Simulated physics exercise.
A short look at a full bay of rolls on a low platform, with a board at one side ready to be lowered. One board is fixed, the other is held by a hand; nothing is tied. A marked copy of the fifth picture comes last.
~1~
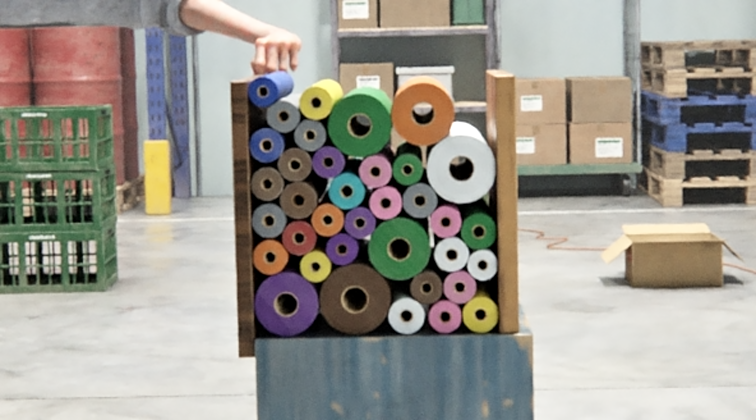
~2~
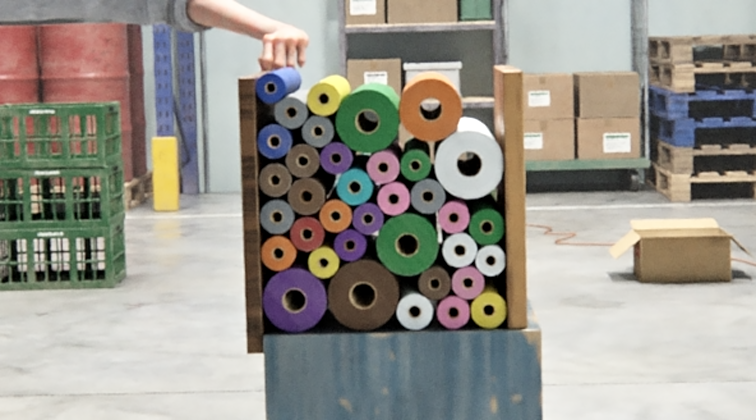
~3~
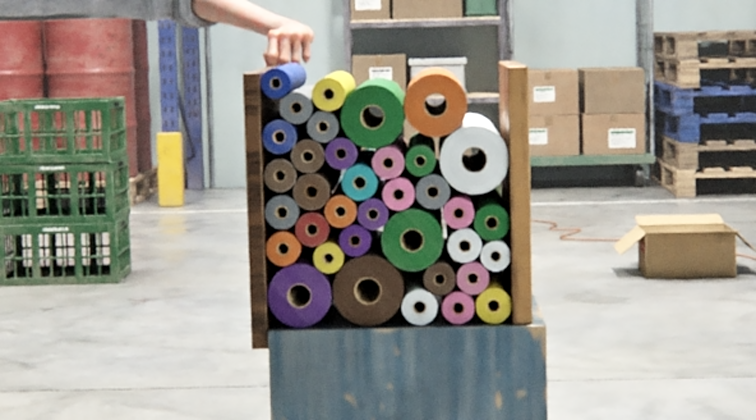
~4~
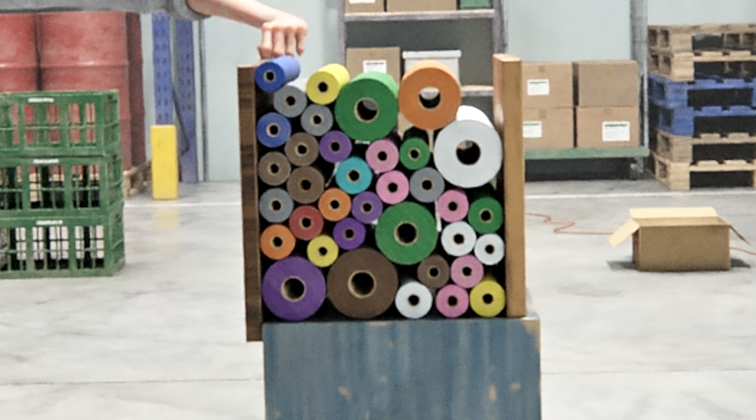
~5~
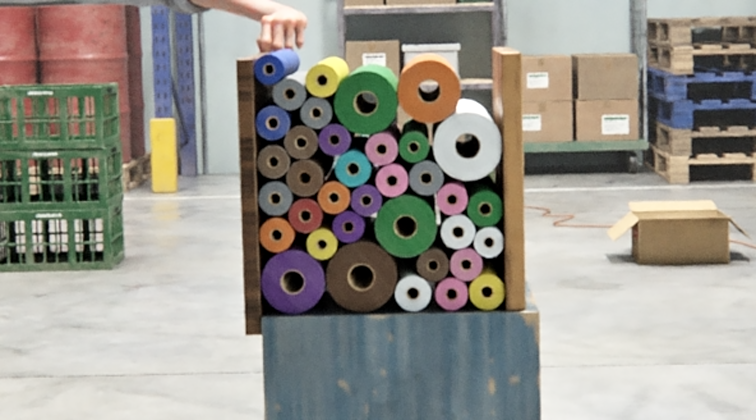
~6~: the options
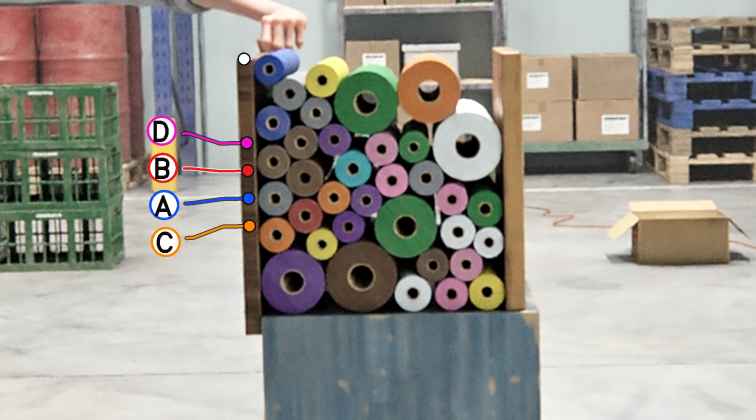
In a warehouse with green crates and stacked boxes, colourful rolls fill a bay between two upright boards on a blue platform, a hand resting at its top left. The view drifts slightly, shifting the bay a little right and then back left, while the hand and rolls barely change.
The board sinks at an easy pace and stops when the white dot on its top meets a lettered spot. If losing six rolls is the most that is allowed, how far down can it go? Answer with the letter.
It can be let down to B.
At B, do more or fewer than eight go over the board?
Fewer than eight.
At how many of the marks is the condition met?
The number is two.
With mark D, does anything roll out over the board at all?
Yes, at D.
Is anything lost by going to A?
At A: Yes.
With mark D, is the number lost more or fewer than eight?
At D, fewer than eight.
On the marked copy, A at (249, 199); B at (248, 170); C at (249, 226); D at (247, 143); the white dot at (244, 59).
Following B. Soon after the start, top of the board (255, 111).
Later, top of the board (257, 169).
In the end, top of the board (257, 170), four out over the board.
As for the rest, A seven out over the board; C more than six out over the board; D one out over the board.
